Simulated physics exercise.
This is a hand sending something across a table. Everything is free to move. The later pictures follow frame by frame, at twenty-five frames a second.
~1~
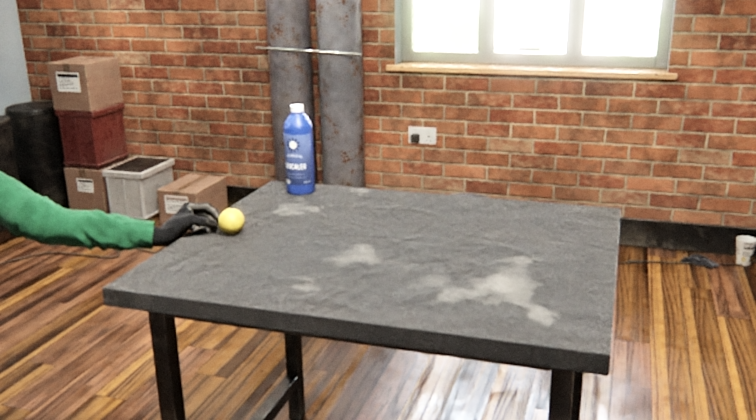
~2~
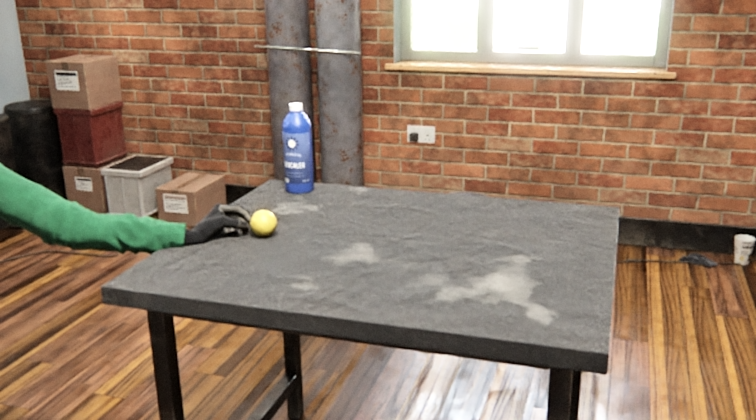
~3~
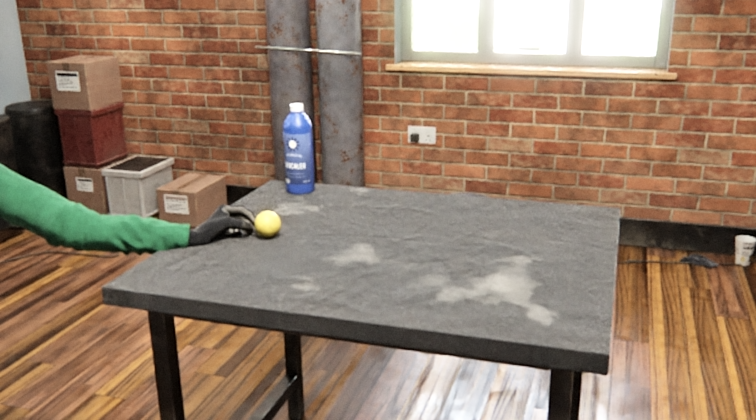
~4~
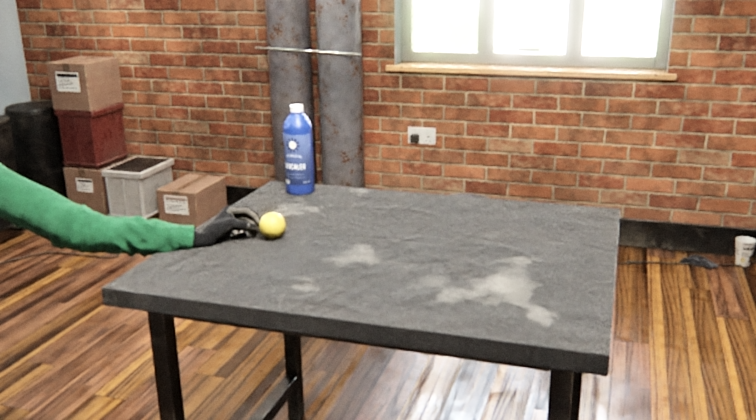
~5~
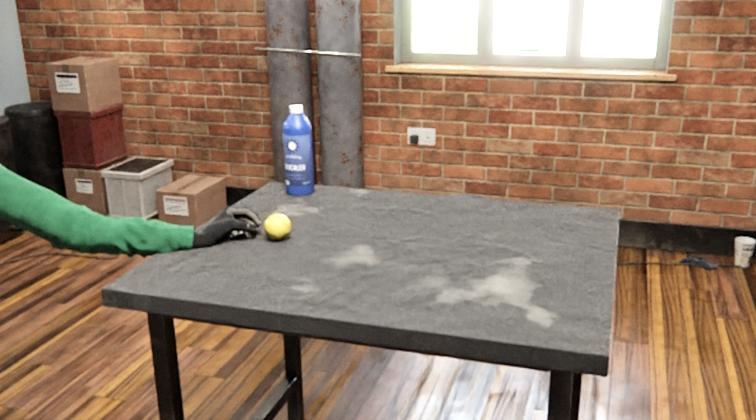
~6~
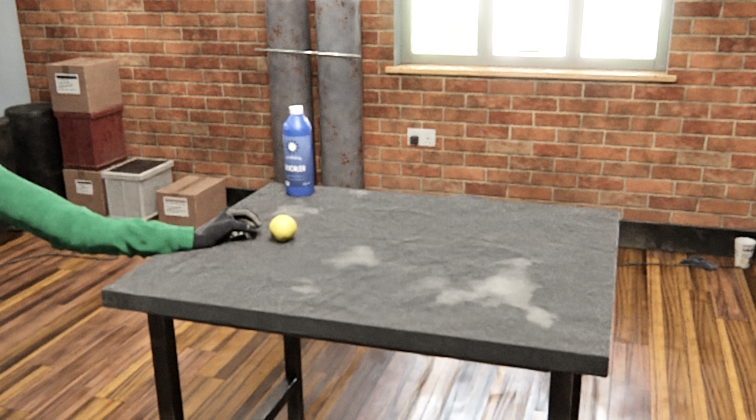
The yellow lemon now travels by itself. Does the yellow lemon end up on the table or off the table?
The yellow lemon is still on the table.
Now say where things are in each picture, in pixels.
In the first frame, under the hand; yellow lemon (232, 221).
In the second frame, under the hand; yellow lemon (264, 223).
In the third frame, under the hand; yellow lemon (268, 224).
In the fourth frame, yellow lemon (273, 226).
In the fifth frame, yellow lemon (278, 227).
In the sixth frame, yellow lemon (283, 229) shifted a little.
Then, 0.10 s on from there, yellow lemon shifted about its own width near (295, 230).
Then, 0.20 s on from there, yellow lemon shifted about its own width near (306, 231).
Then, 0.40 s on from there, yellow lemon shifted well along near (322, 232).
Then, 0.60 s on from there, yellow lemon shifted well along near (331, 233).
In the end, moved from the start, yellow lemon. At the end, from the last picture's camera, yellow lemon near (335, 234).
